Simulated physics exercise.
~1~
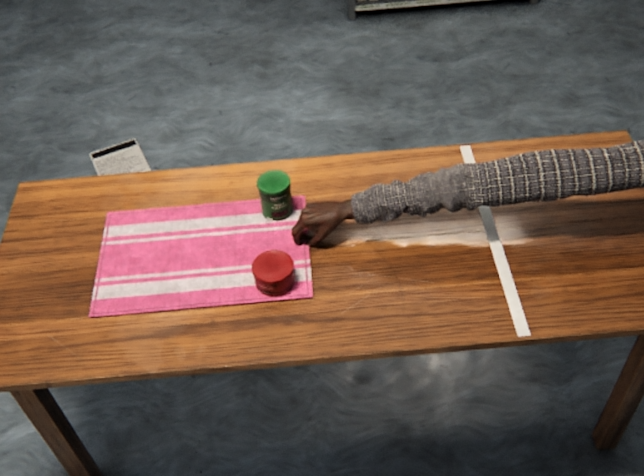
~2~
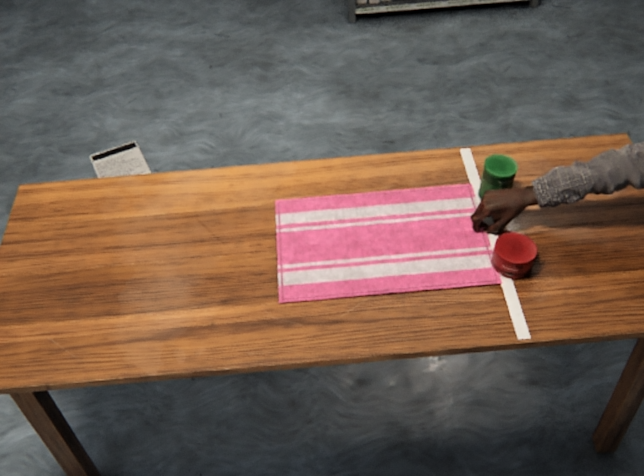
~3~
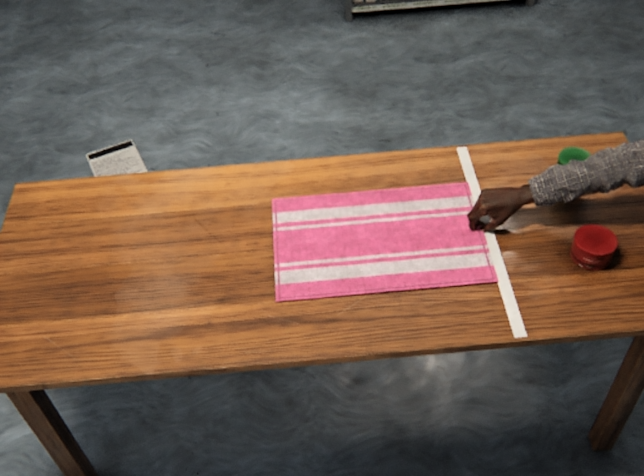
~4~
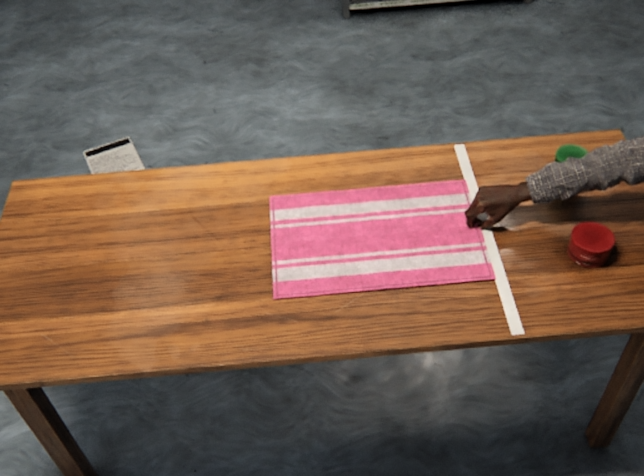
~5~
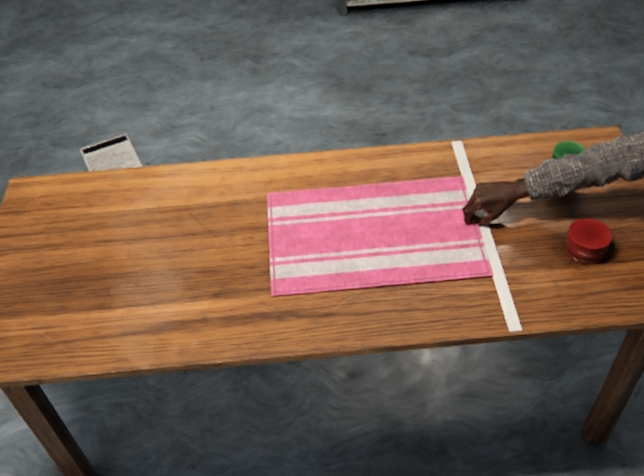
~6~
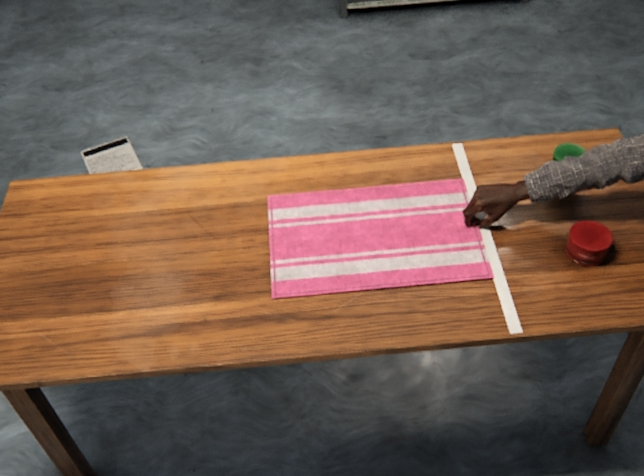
On a wooden table, a hand pulls a pink cloth rightward, and both containers slide off it.
